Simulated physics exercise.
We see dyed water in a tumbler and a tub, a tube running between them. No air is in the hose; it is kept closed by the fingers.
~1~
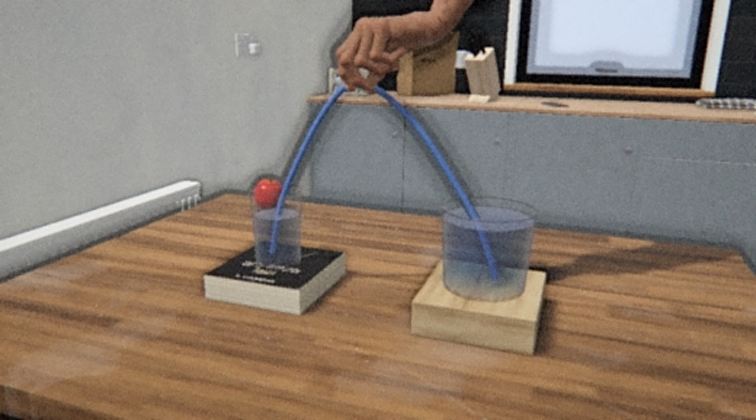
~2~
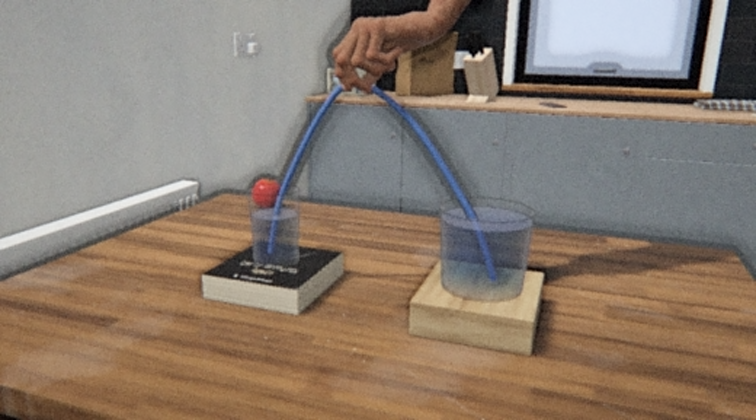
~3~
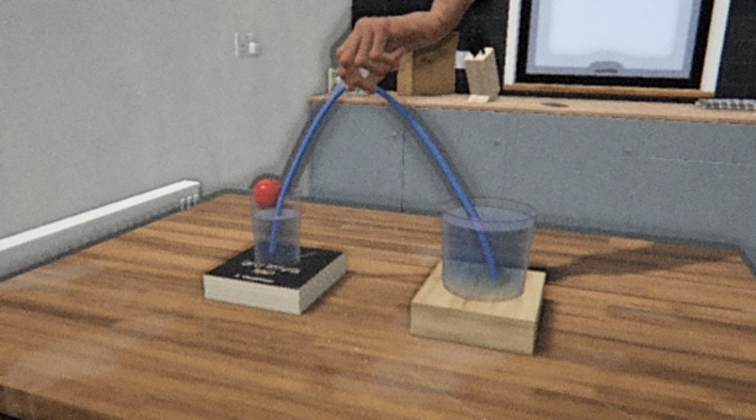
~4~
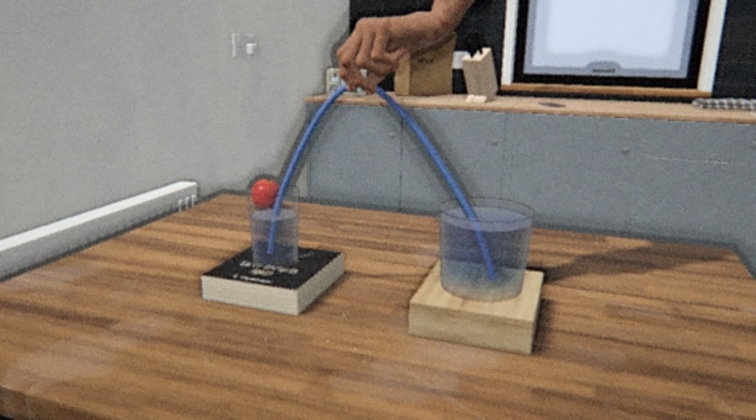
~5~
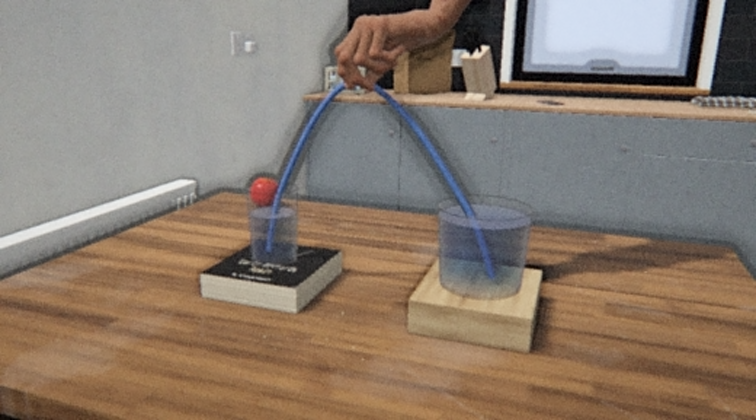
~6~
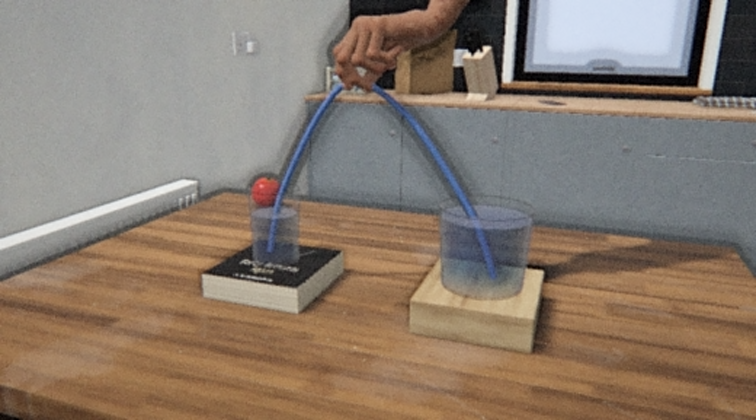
A hand holds a blue tube between two containers of bluish water, and nothing visibly moves.
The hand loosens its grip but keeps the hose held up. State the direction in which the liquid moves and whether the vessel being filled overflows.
Answer. Flow: Towards the left; taker: Does not overflow.
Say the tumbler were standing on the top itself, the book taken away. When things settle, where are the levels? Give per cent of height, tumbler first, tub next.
First 100 per cent, then 60 per cent.
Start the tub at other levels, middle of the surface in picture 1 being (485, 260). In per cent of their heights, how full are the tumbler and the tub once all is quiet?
Final levels: First 45 %, then 40 %.
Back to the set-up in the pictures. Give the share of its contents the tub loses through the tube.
Somewhere near 10 per cent by the end.
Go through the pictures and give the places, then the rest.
In the first frame, the hose is pinched; tumbler (277, 224) about two thirds full, up on the book; tub (486, 246) nearly full, up on the wooden block.
In the second frame, nothing flows; tumbler about two thirds full, surface at (275, 214); tub nearly full, surface at (486, 219).
In the third frame, fingers on the hose; tumbler (276, 224) about two thirds full; tub (486, 247) nearly full.
In the fourth frame, still shut; tumbler about two thirds full, surface at (274, 215); tub nearly full, surface at (486, 218).
In the fifth frame, the hose is pinched; tumbler (273, 223) about two thirds full, up on the book; tub (483, 245) nearly full, up on the wooden block.
In the sixth frame, nothing flows; tumbler about two thirds full, surface at (275, 213); tub nearly full, surface at (486, 217).
Soon after, the tumbler is about three quarters full; the tub is nearly full.
Later, the tumbler is about three quarters full; the tub is about three quarters full.
In the end, the tumbler is about three quarters full; the tub is about three quarters full; the two surfaces are level.
